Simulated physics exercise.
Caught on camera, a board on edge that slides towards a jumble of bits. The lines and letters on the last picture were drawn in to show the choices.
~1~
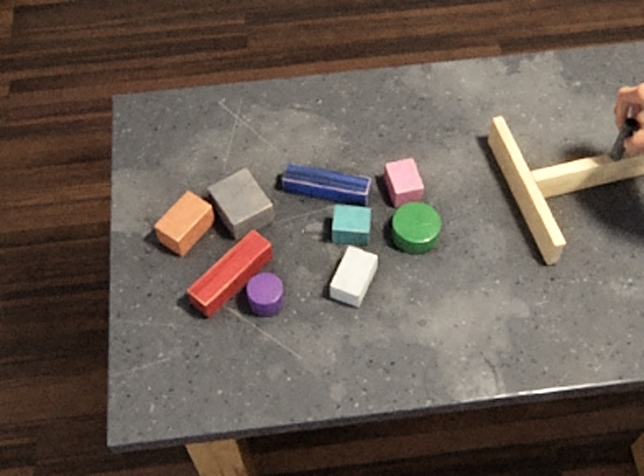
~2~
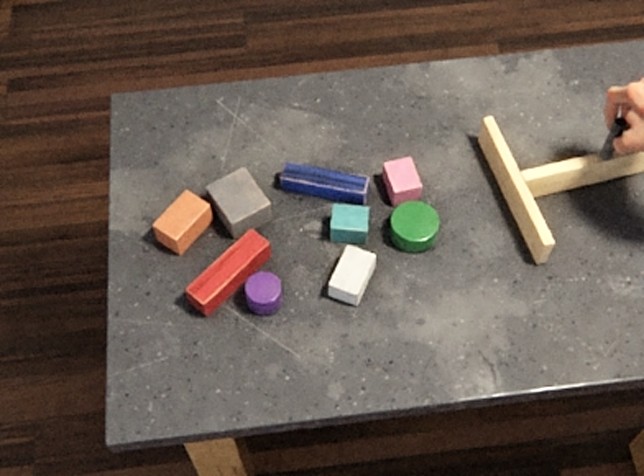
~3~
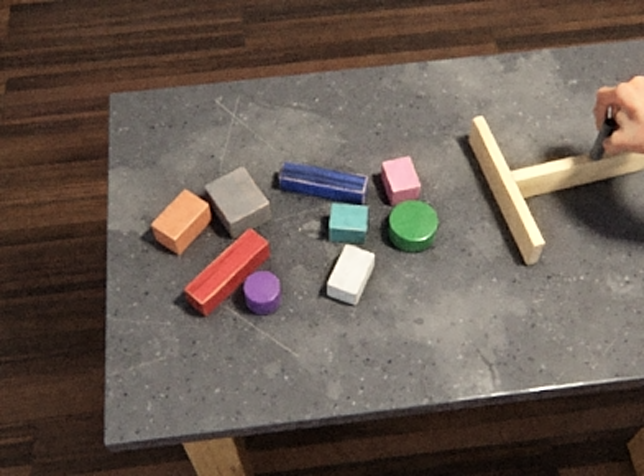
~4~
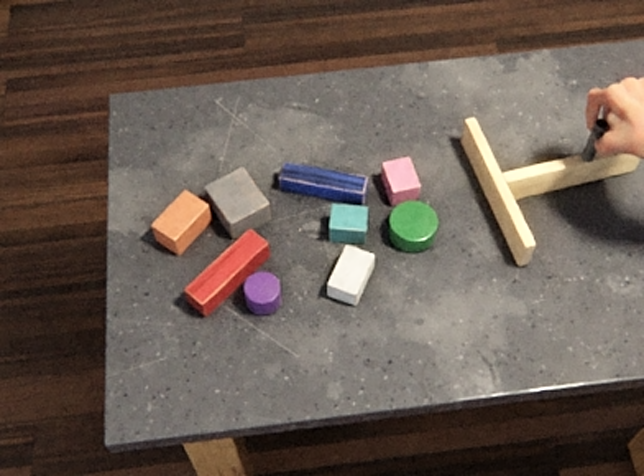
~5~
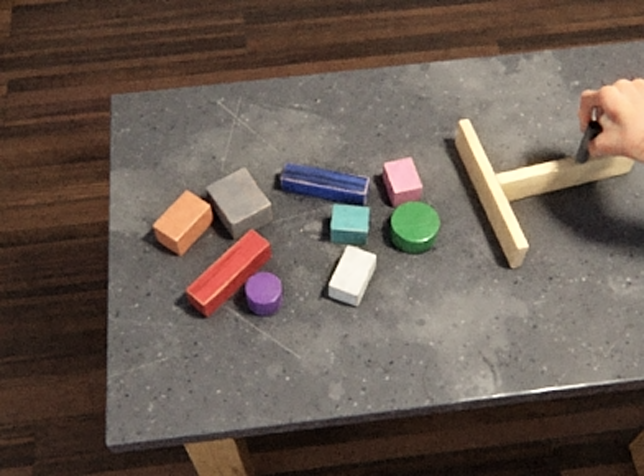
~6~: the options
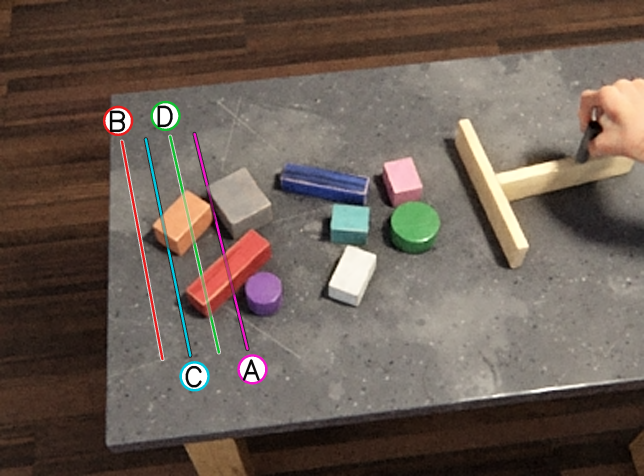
A pale wooden T-shaped board stands out at the right of a speckled dark grey tabletop above a dark wood floor, seen from above at a slight angle. To its left lie orange and grey blocks, a red stick, a purple disc, a blue stick, teal, pink and white blocks, and a round green tin. A hand at the right edge slides the board slowly leftward while the pieces stay put and the view barely shifts.
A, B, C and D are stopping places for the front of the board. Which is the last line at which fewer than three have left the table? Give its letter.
C.
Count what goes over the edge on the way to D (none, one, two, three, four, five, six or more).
In all, one.
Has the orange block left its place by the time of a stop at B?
Yes.
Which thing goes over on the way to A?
It is the orange block.
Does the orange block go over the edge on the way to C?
Yes.
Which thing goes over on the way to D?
The orange block goes over.
On the marked copy, A at (219, 233); B at (140, 241); C at (166, 239); D at (193, 236).
Taking C. A third of the way, board (377, 193); white block (347, 281); blue stick (290, 185).
Two thirds of the way, board (259, 206); orange block (141, 231); grey block (175, 204).
When it is over, board (165, 216); orange block over the edge; grey block over the edge; two fallen.
As for the rest, A is within the limit but short; B drops three; D is within the limit but short.
